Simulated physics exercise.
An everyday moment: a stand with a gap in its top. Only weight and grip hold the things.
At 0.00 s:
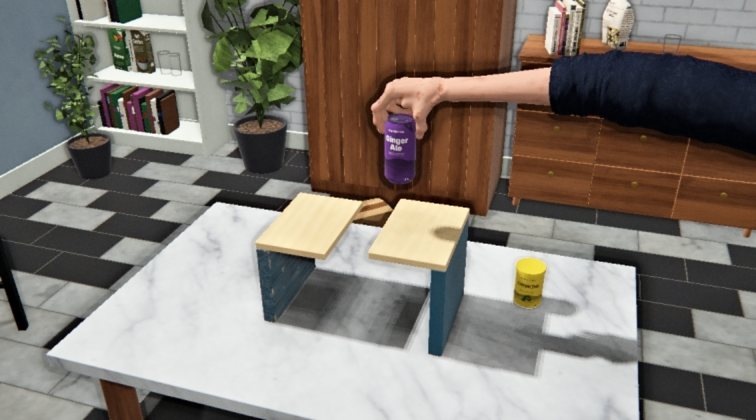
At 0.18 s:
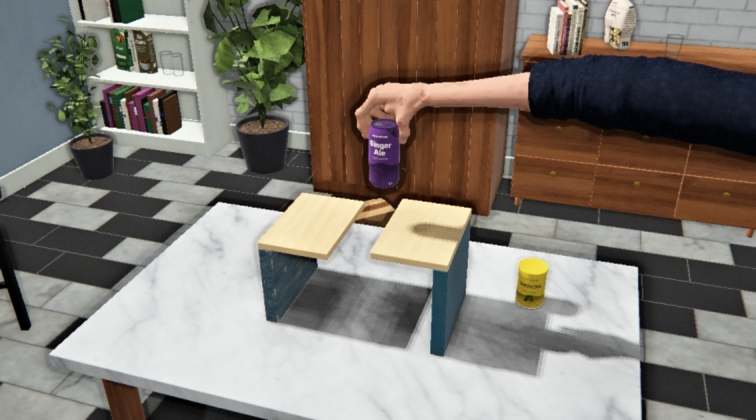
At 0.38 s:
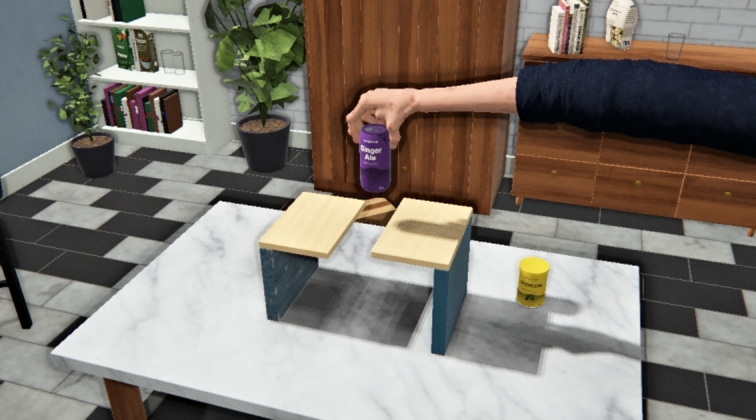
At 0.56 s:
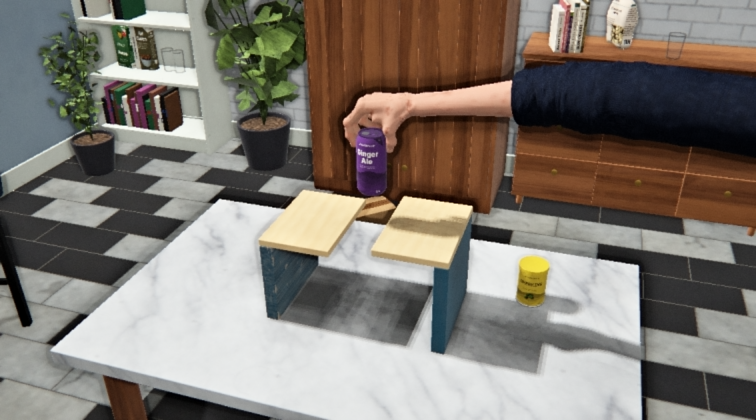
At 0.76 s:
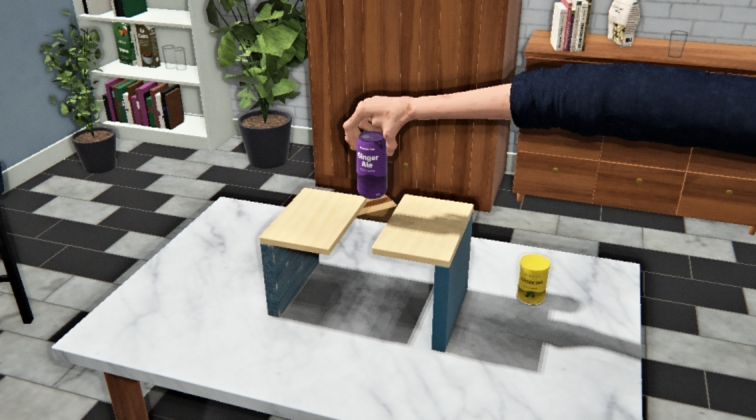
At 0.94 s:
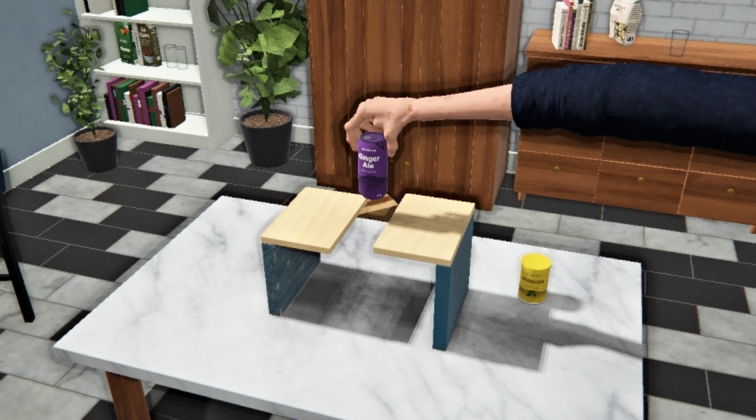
The clip shows a hand moving a purple can slightly left and down above a gapped wooden-topped stand on a marble table, then holding it nearly still over the gap, while a yellow tin sits to the right.
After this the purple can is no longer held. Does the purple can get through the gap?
The can goes down the gap.
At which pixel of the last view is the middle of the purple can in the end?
Near (374, 278).
After 1.14 s, purple can shifted about its own width near (374, 207).
After 1.24 s, purple can shifted well along near (374, 279).
In the end (1.9 s), moved from the start, purple can; yellow tin unmoved. At the end, from the last picture's camera, purple can near (374, 278). The can reaches the table.
